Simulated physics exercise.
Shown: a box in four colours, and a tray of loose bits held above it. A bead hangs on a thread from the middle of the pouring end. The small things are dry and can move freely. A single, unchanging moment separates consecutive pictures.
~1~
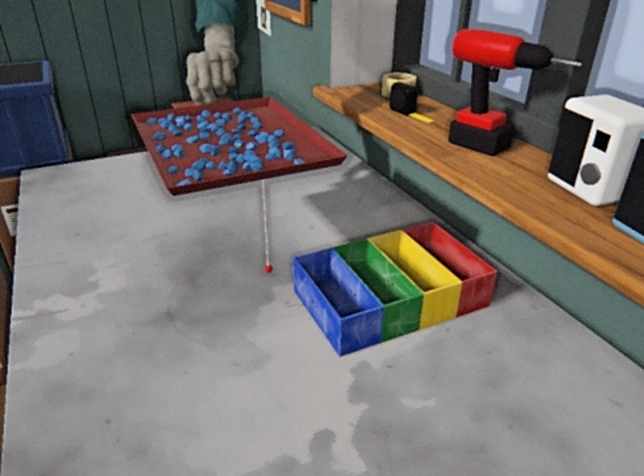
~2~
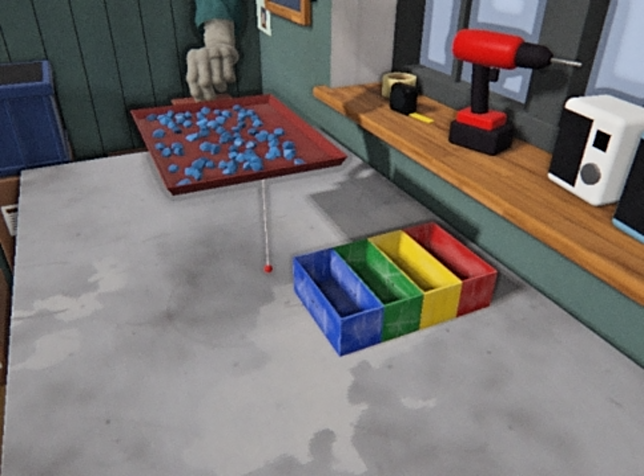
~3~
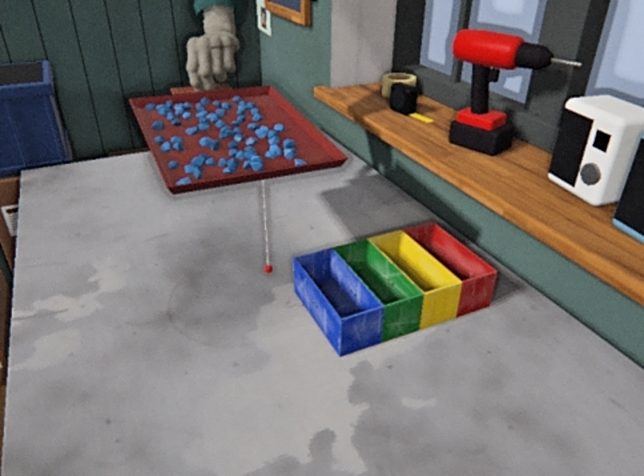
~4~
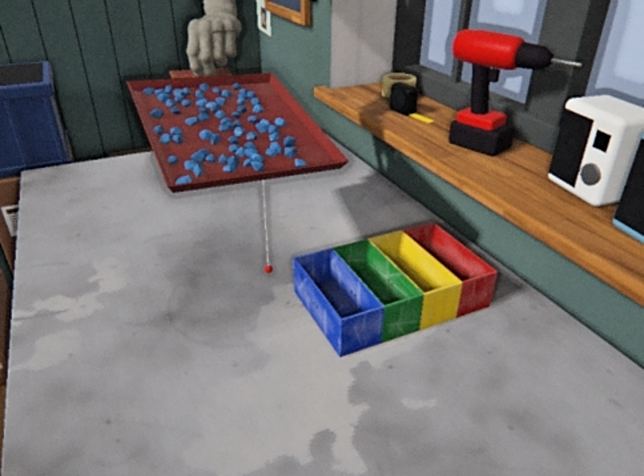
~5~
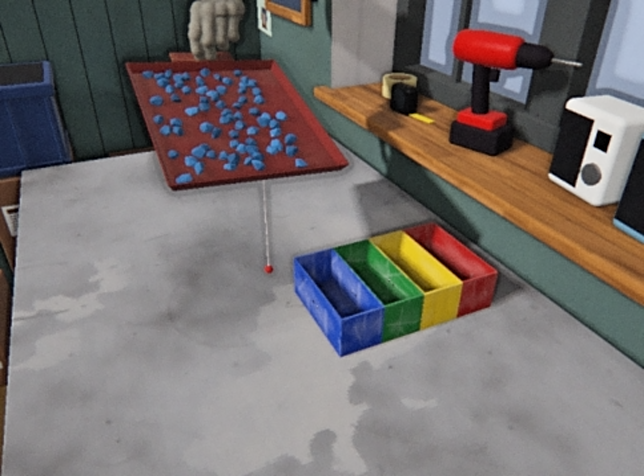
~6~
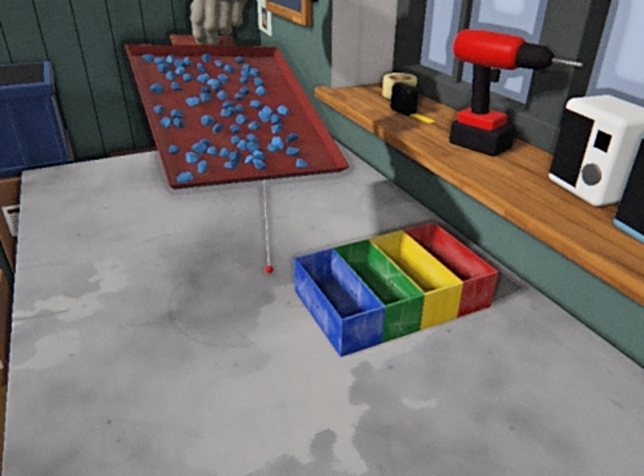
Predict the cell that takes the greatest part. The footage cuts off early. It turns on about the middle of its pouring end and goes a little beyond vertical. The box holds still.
I would say the blue cell.
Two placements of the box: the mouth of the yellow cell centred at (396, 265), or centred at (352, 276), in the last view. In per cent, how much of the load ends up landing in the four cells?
Around 70 then around 90 per cent.
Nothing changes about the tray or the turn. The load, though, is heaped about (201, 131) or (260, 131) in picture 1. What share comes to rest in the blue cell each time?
Around 40 percent the first time, around 40 percent the second.
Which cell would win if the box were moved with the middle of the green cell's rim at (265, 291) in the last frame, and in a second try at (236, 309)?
Position one: The cell in red. Position two: The cell in red.
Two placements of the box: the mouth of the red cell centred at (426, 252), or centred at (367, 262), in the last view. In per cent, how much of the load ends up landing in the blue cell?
First 20 per cent, second 10 per cent.
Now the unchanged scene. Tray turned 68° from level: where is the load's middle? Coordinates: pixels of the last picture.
Near (299, 174).
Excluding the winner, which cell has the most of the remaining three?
Next in line is the green one.
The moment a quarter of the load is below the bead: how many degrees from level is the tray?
Around 80 degrees of turn.
Soon, tray tipped steeply; most on the tray; about a quarter falling or outside the box.
A while on, tray tipped past a quarter turn; about a third in the blue cell; about a quarter in the green cell; about a third falling or outside the box.
Towards the end, tray tipped past a quarter turn; about a third in the blue cell; about a quarter in the green cell; about a third falling or outside the box.
Finally, tray tipped past a quarter turn; about a third in the blue cell; about a quarter in the green cell; none in the yellow cell; none in the red cell; about a third outside the box.
